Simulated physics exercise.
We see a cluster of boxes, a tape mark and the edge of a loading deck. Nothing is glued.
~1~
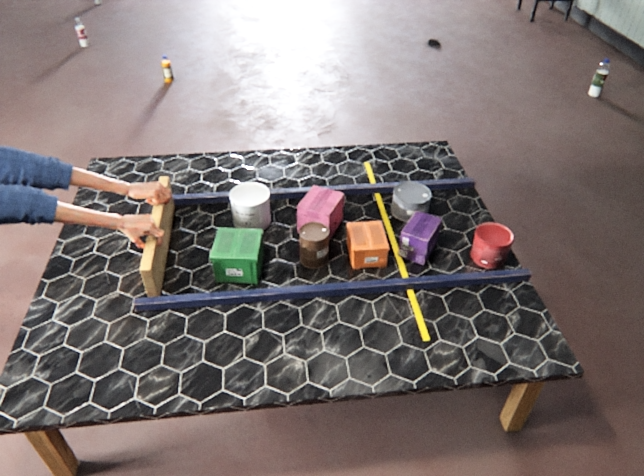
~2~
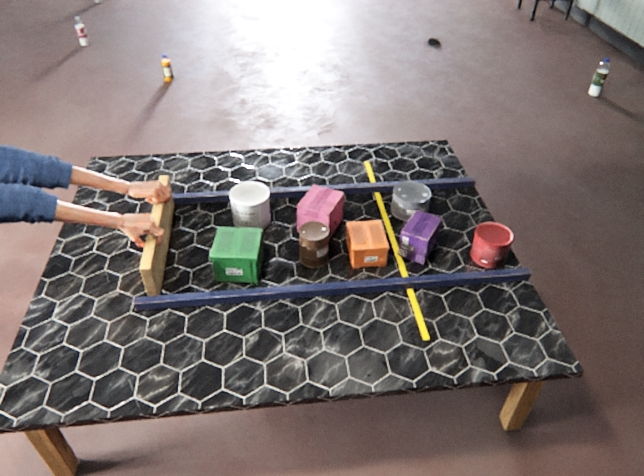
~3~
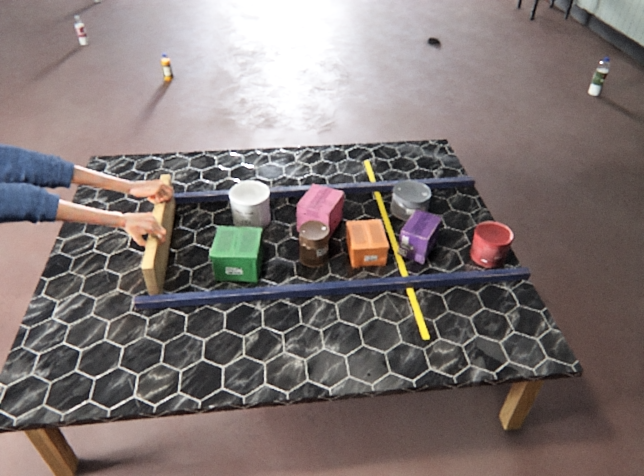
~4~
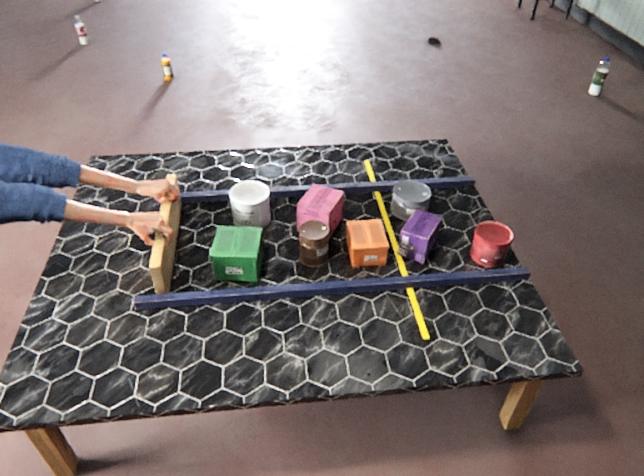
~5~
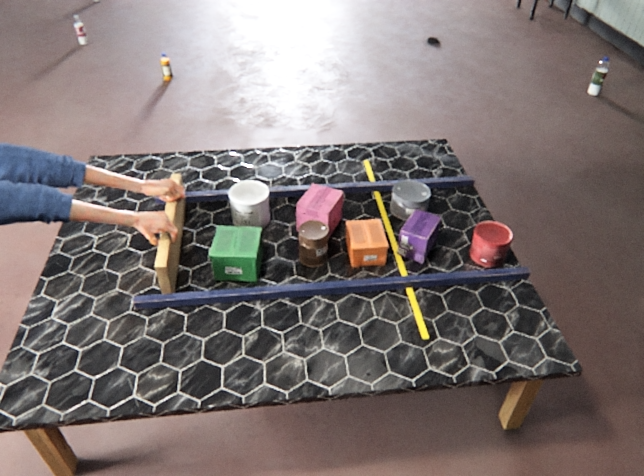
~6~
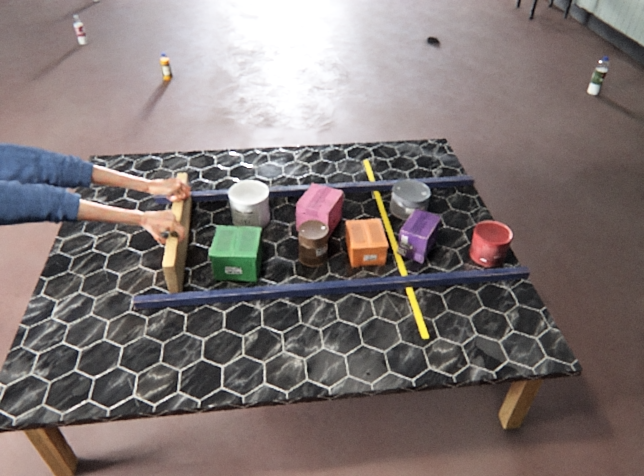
On a dark table with a hexagon pattern, two hands hold a wooden plank upright at the left end of two blue rails, with colourful boxes and round containers and a yellow strip to its right. The hands slide the plank slightly rightward toward the green box, while the objects stay still.
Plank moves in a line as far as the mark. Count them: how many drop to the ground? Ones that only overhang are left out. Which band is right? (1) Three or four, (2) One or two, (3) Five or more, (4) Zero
2.
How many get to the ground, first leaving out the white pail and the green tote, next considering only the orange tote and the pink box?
In the first try 0, in the other 0.
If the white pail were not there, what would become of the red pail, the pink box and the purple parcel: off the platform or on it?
Well, the red pail leaves the top, the pink box hangs in there, and the purple parcel leaves the top.
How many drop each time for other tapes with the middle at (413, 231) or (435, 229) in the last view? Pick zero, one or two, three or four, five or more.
In turn: One to two; either three or four.
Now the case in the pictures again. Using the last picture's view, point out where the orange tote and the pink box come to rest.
You'll see the orange tote at (486, 241), with the pink box at (433, 212).
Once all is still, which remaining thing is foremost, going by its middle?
The orange tote, it is.
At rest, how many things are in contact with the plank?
In total, 2.
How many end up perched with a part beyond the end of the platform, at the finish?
The figure is 0.
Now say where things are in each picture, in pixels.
Red pail (491, 246); grey canister (411, 202); purple parcel (420, 237); plank (160, 234); tape (391, 234), in the first picture.
Grey canister (411, 201); brown canister (314, 244), in the second picture.
Purple parcel (420, 236); white pail (251, 207), in the third picture.
Red pail (491, 244); plank (168, 232), in the fourth picture.
Grey canister (410, 200); green tote (238, 255), in the fifth picture.
Red pail (490, 244); grey canister (410, 200); purple parcel (419, 235); plank (179, 231); tape (390, 232), in the sixth picture.
A little later, none off yet; red pail at rest near (490, 244); grey canister at rest near (410, 200); purple parcel at rest near (419, 235).
Next, none off yet; red pail at rest near (490, 244); grey canister at rest near (410, 200); purple parcel shifted a little near (428, 235).
Later still, none off yet; red pail shifted a little near (511, 244); grey canister shifted a little near (415, 198); purple parcel shifted about its own width near (477, 233).
When it is over, the number that fall off is one or two; down, purple parcel and red pail.
